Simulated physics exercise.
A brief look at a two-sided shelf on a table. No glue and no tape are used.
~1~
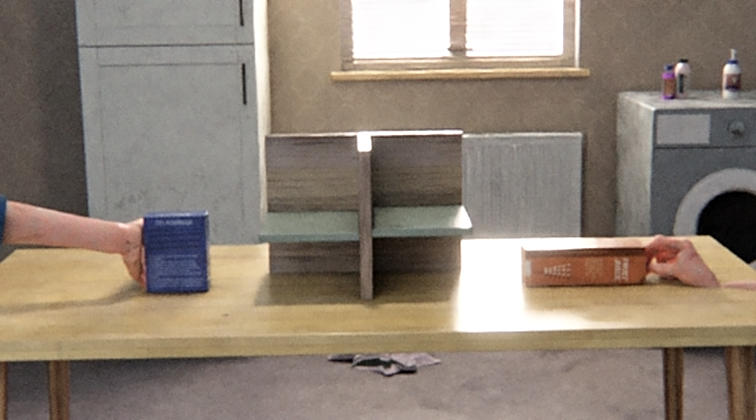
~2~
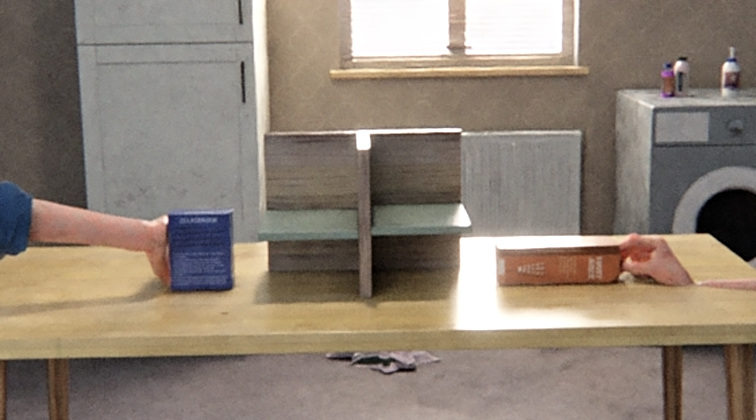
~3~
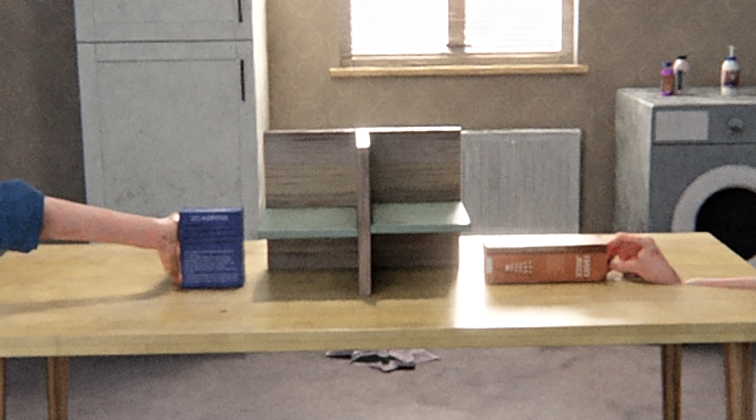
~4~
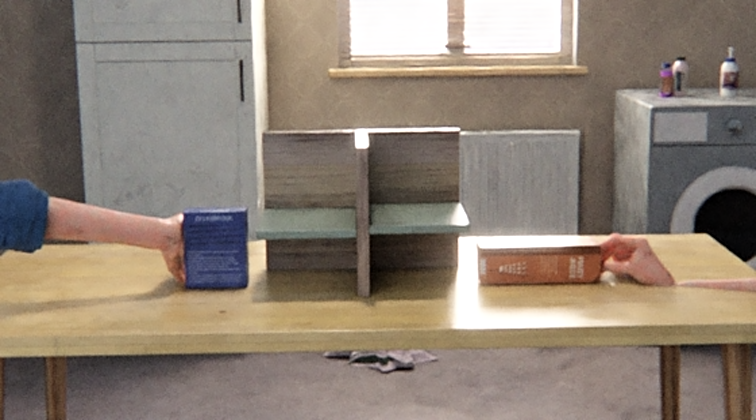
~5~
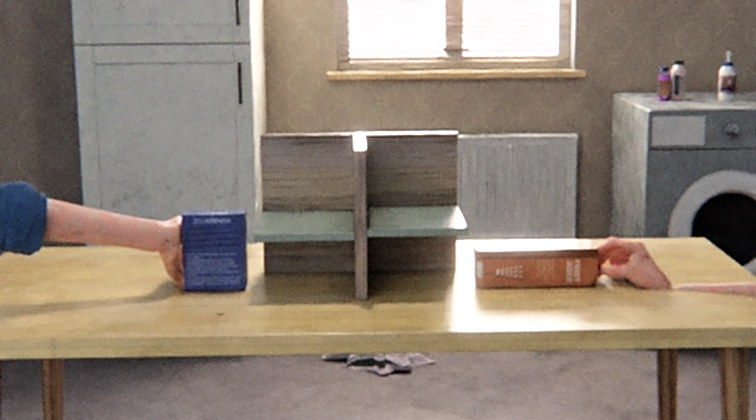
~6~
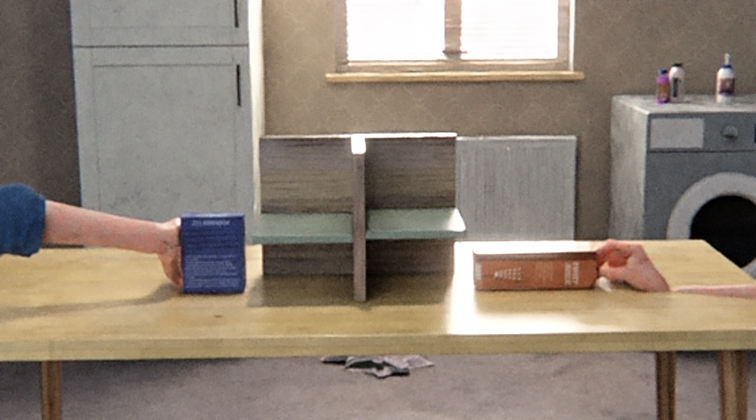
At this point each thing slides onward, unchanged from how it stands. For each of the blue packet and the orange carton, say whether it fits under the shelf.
Blue packet: Does not fit; orange carton: Fits.
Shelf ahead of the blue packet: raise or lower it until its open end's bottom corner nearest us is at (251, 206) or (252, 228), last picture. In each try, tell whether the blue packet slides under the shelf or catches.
Taking the heights in order, it slips in and then it won't go in.
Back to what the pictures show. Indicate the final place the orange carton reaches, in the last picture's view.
End position, centre: Approx. (433, 268).
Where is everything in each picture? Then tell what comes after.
In the first picture, hands sliding the things forward; blue packet (178, 252); orange carton (582, 262); shelf (365, 214).
In the second picture, hands sliding the things forward; orange carton (556, 261); shelf (364, 212).
In the third picture, hands sliding the things forward; blue packet (213, 247); shelf (363, 210).
In the fourth picture, hands sliding the things forward; orange carton (537, 260); shelf (362, 211).
In the fifth picture, hands sliding the things forward; blue packet (215, 250); shelf (360, 213).
In the sixth picture, hands sliding the things forward; blue packet (214, 252); orange carton (533, 266); shelf (359, 216).
Then, 0.34 s past the last view, blue packet stopped at the opening near (226, 252); orange carton sliding up to the opening near (511, 266).
Then, 0.68 s past the last view, blue packet stopped at the opening near (226, 252); orange carton part of the way in near (471, 267).
Finally, the blue packet is too tall, near (226, 252); the orange carton clears the shelf, near (433, 267).
